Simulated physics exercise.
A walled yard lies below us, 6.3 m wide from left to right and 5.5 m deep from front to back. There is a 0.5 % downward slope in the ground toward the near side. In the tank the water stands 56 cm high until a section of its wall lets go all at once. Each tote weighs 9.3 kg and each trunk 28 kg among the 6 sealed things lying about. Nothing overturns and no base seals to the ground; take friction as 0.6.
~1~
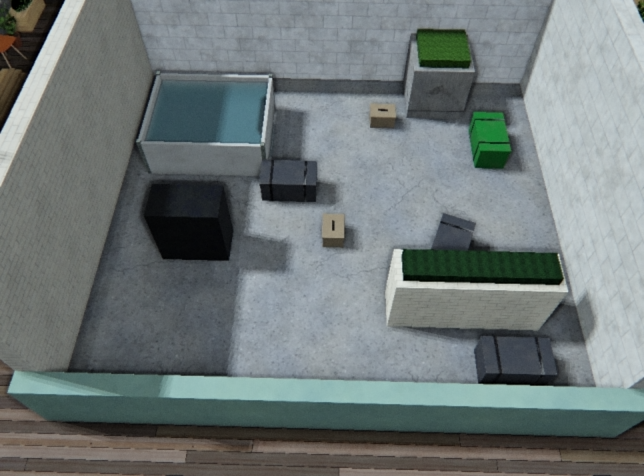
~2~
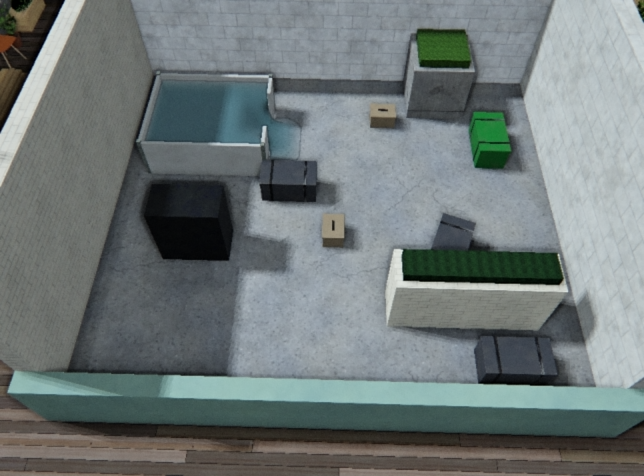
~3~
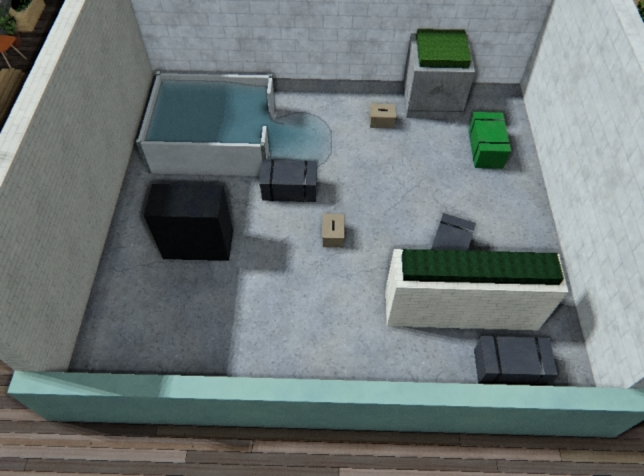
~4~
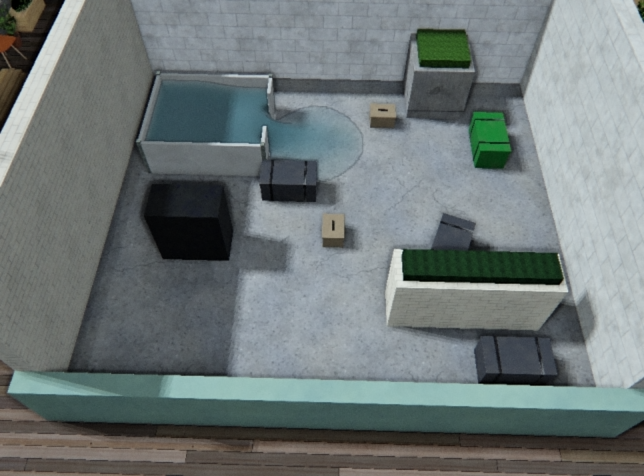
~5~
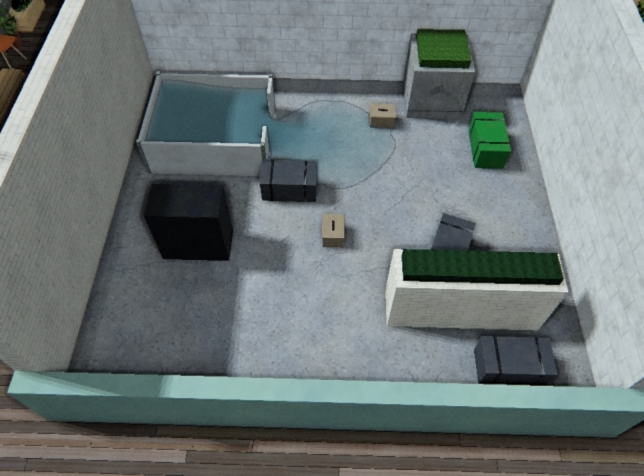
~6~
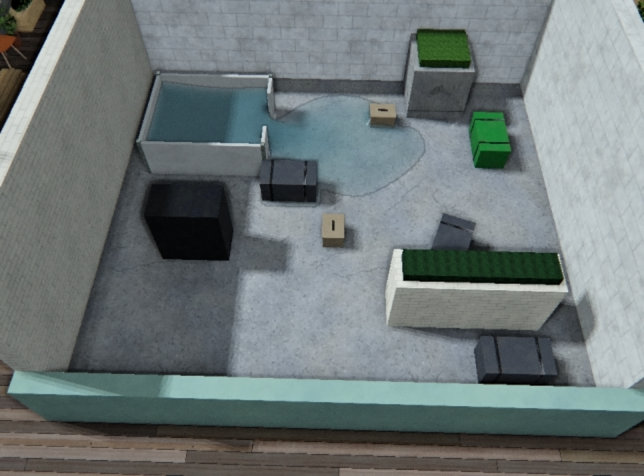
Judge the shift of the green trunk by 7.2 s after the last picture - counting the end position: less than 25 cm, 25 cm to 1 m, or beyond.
I'm guessing it covers a short distance.
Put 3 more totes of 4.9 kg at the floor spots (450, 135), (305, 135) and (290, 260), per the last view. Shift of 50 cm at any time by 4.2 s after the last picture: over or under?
One by one: Beyond the mark, beyond the mark, below the mark.
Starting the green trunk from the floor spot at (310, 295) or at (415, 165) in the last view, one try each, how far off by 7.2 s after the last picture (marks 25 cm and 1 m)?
Try one: It hardly moves. Try two: It is washed away.
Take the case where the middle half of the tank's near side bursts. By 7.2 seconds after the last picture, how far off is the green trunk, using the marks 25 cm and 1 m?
The green trunk remains in place.
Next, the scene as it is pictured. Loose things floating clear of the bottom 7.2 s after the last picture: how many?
1 of them.
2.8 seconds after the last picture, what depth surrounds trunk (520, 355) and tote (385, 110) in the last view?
Around 1 cm and 5 cm.
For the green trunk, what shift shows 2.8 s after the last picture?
About 50 cm out of place.
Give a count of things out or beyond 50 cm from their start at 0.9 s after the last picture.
Count: 0.
Then, 0.9 s after the last picture the green trunk is near (493, 131), 0.0 m from its start, aground; 0 afloat.
Then, 2.8 s after the last picture the green trunk is near (525, 130), 0.5 m from its start, aground; 0 afloat.
Then, 4.8 s after the last picture the green trunk is near (527, 126), 0.5 m from its start, afloat; 2 afloat.
Then, 7.2 s after the last picture the green trunk is near (526, 118), 0.6 m from its start, afloat; 1 afloat.
